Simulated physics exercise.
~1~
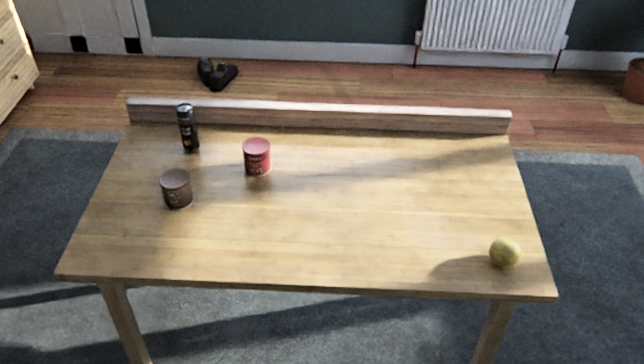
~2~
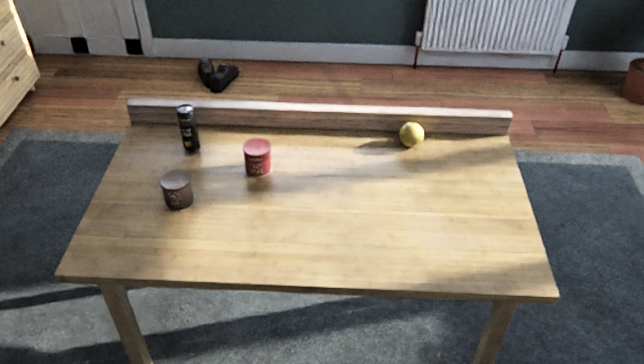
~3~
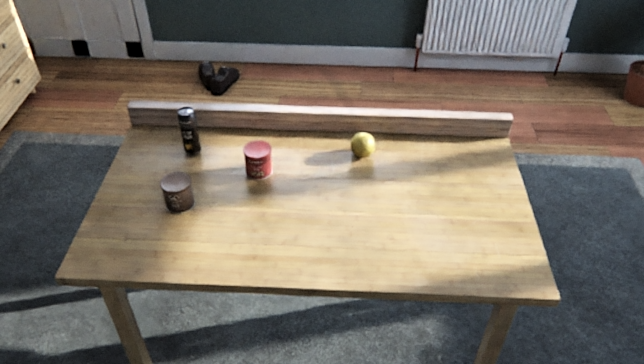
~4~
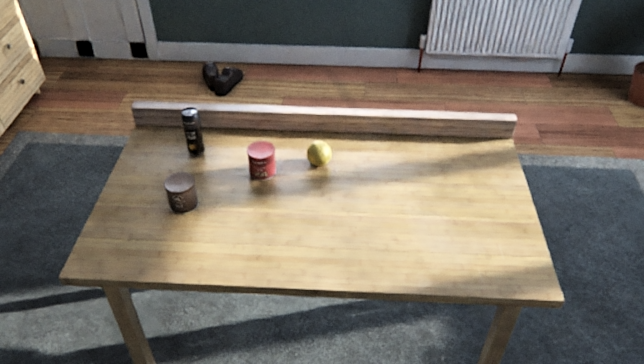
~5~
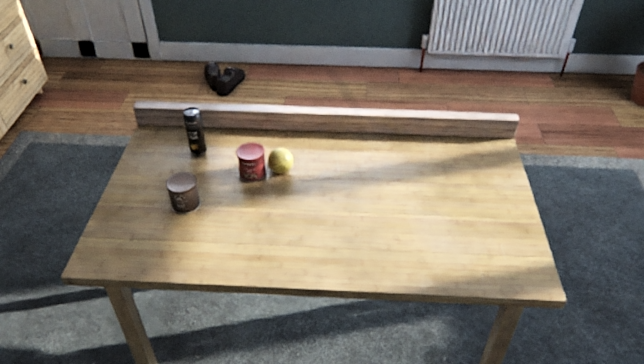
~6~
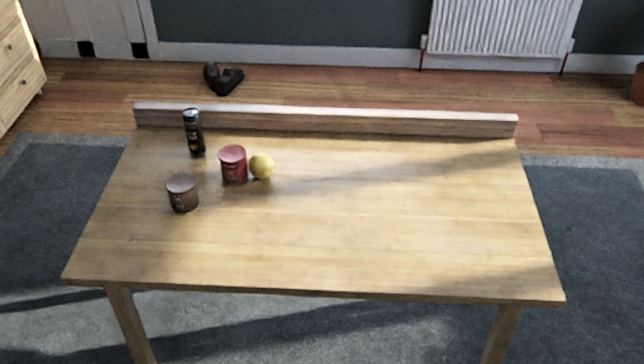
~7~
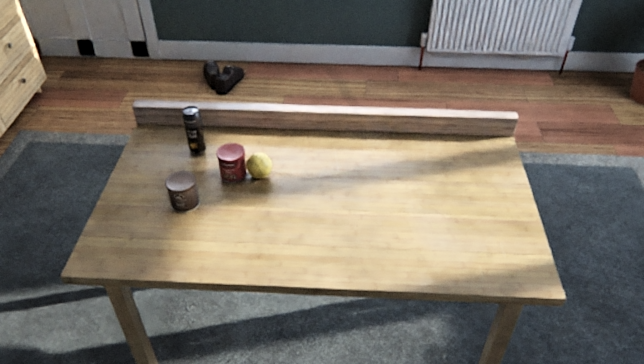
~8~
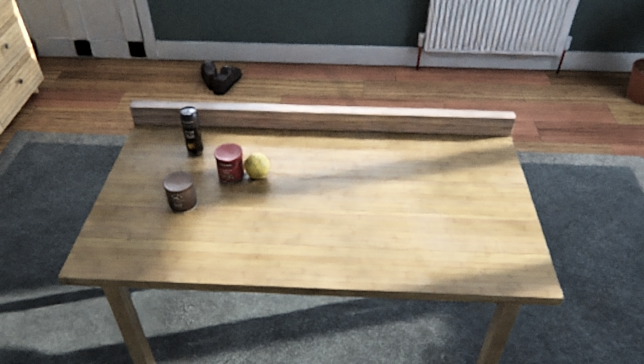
The clip opens on a pale wooden table with a low rail along its far edge, holding a black can, a brown tin and a red tin toward the left, and a yellow ball near the right front corner. The ball travels up and to the left until it is close to the rail. It then heads left and slightly back toward the viewer, crossing to the red tin. Reaching the tin's right side, it pushes it a short way left. Both slow and settle close together, the red tin upright, while the brown tin and black can stay standing in place.
